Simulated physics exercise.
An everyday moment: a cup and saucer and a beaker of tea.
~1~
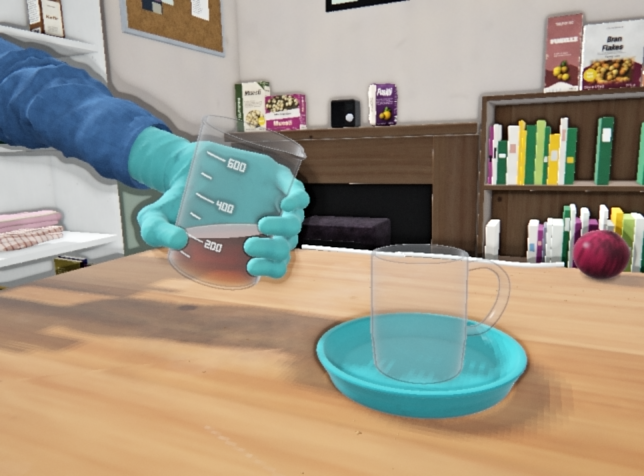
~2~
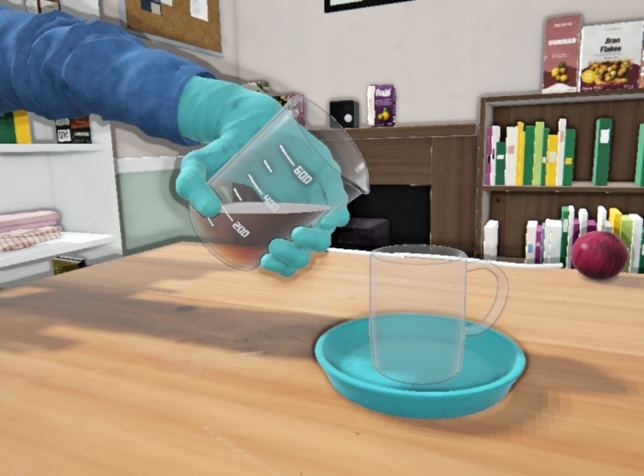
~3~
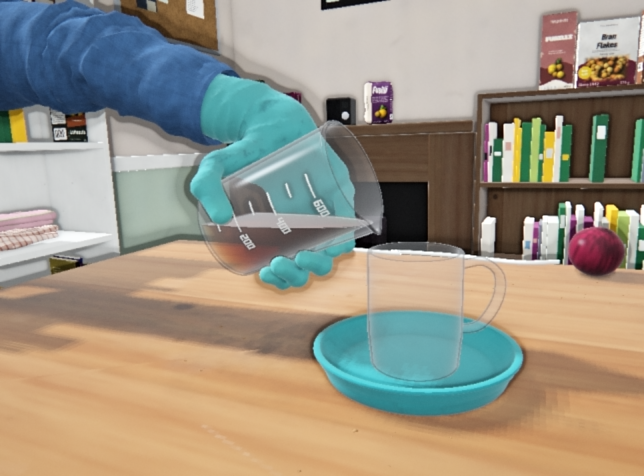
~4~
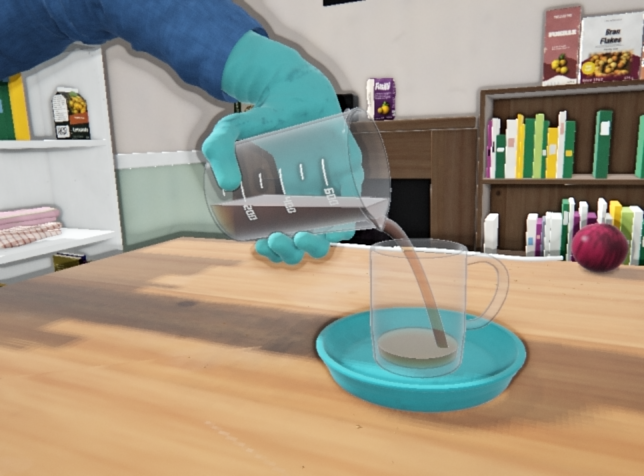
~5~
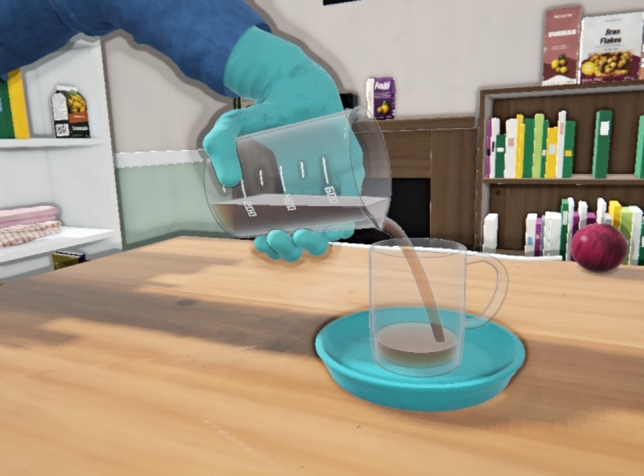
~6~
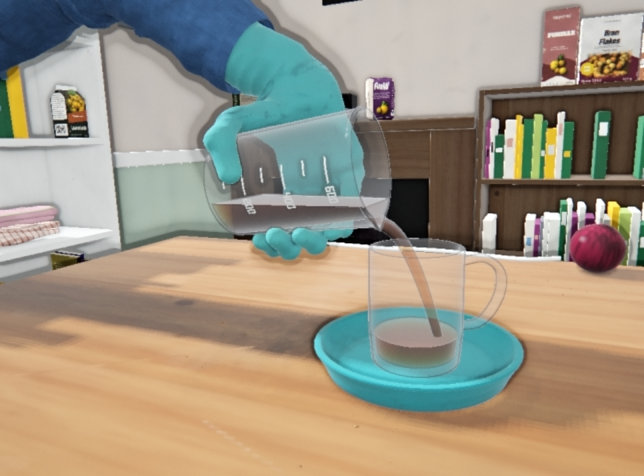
On a wooden table in a room with bookshelves, a teal-gloved hand holds a clear beaker of brownish liquid left of an empty glass cup on a turquoise saucer. The hand moves right and tilts the beaker toward the cup. A thin brown stream then runs into the cup, and the liquid inside rises slightly.
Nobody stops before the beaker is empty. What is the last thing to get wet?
The tea stays in the cup.
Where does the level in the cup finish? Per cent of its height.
About 65 per cent.
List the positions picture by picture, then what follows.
The beaker is on its way; beaker (234, 201) tipped 25° with all of its load; cup (418, 306) empty; saucer (389, 397) dry, in the first frame.
The tea nears the lip; beaker (279, 187) tipped 55° with all of its load; cup (417, 307) empty, in the second frame.
The tea nears the lip; beaker (291, 202) tipped 65° with all of its load; cup (415, 304) empty, in the third frame.
Pouring; beaker (300, 180) tipped 80° with nearly all of its load; cup nearly empty, surface at (417, 343), in the fourth frame.
Pouring; beaker (301, 177) tipped 80° with about three quarters of its load; cup (417, 300) nearly empty, in the fifth frame.
Pouring; beaker (301, 175) tipped 80° with about three quarters of its load; cup about a quarter full, surface at (415, 332); saucer (387, 390) dry, in the sixth frame.
A moment on, the cup is about half full; the saucer is dry.
Further on, the cup is about two thirds full; the saucer is dry.
When it is over, the cup is about two thirds full; the saucer is dry.
